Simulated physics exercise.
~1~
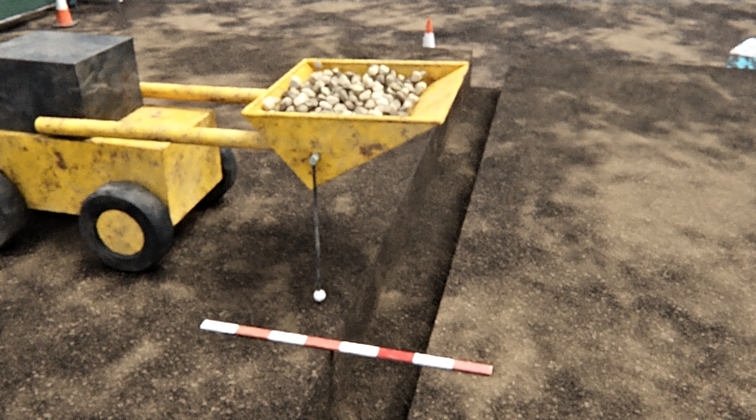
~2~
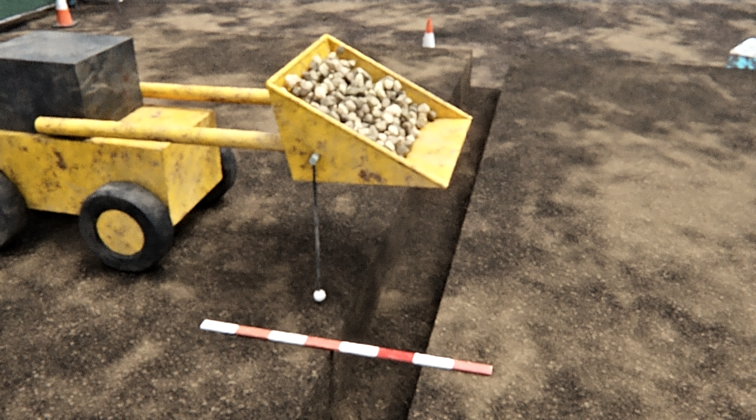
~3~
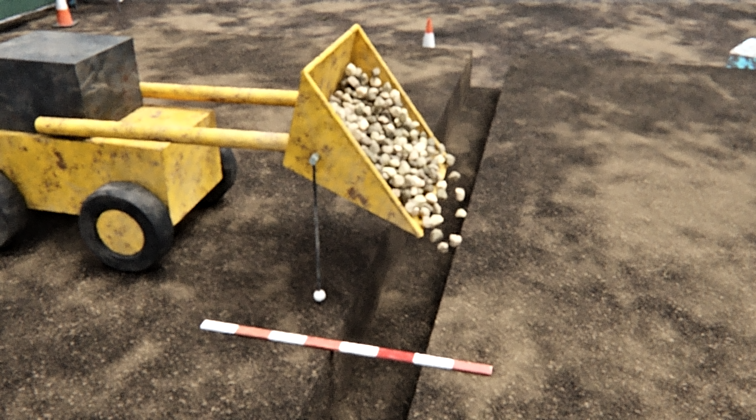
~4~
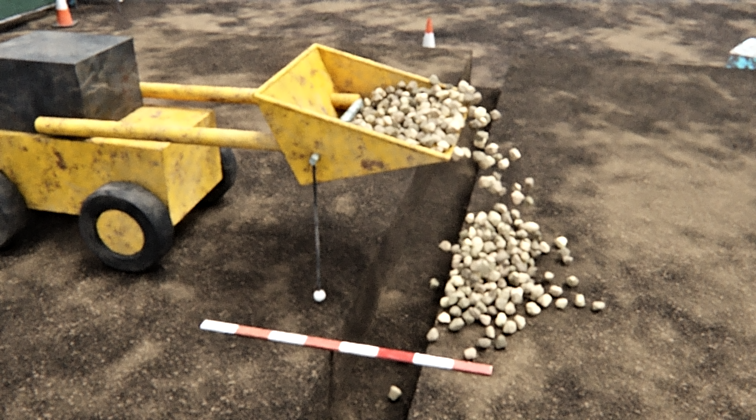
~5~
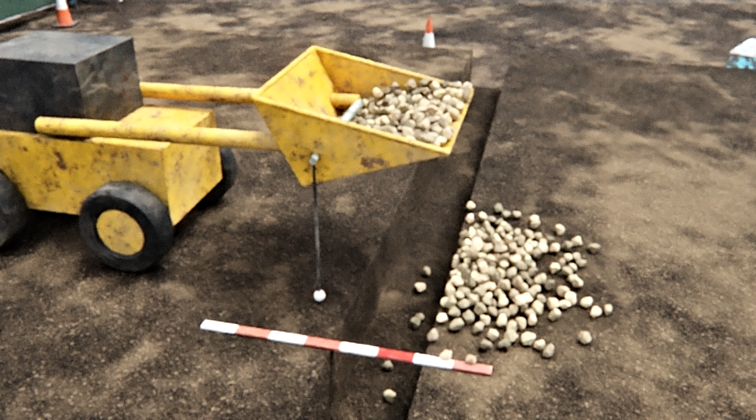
The clip shows a yellow loader tipping its bucket of pale stones forward beside a straight trench, spilling many of them, then tilting it partly back. A pile rests mostly beyond the trench, with a few stones in it and about half still in the bucket.
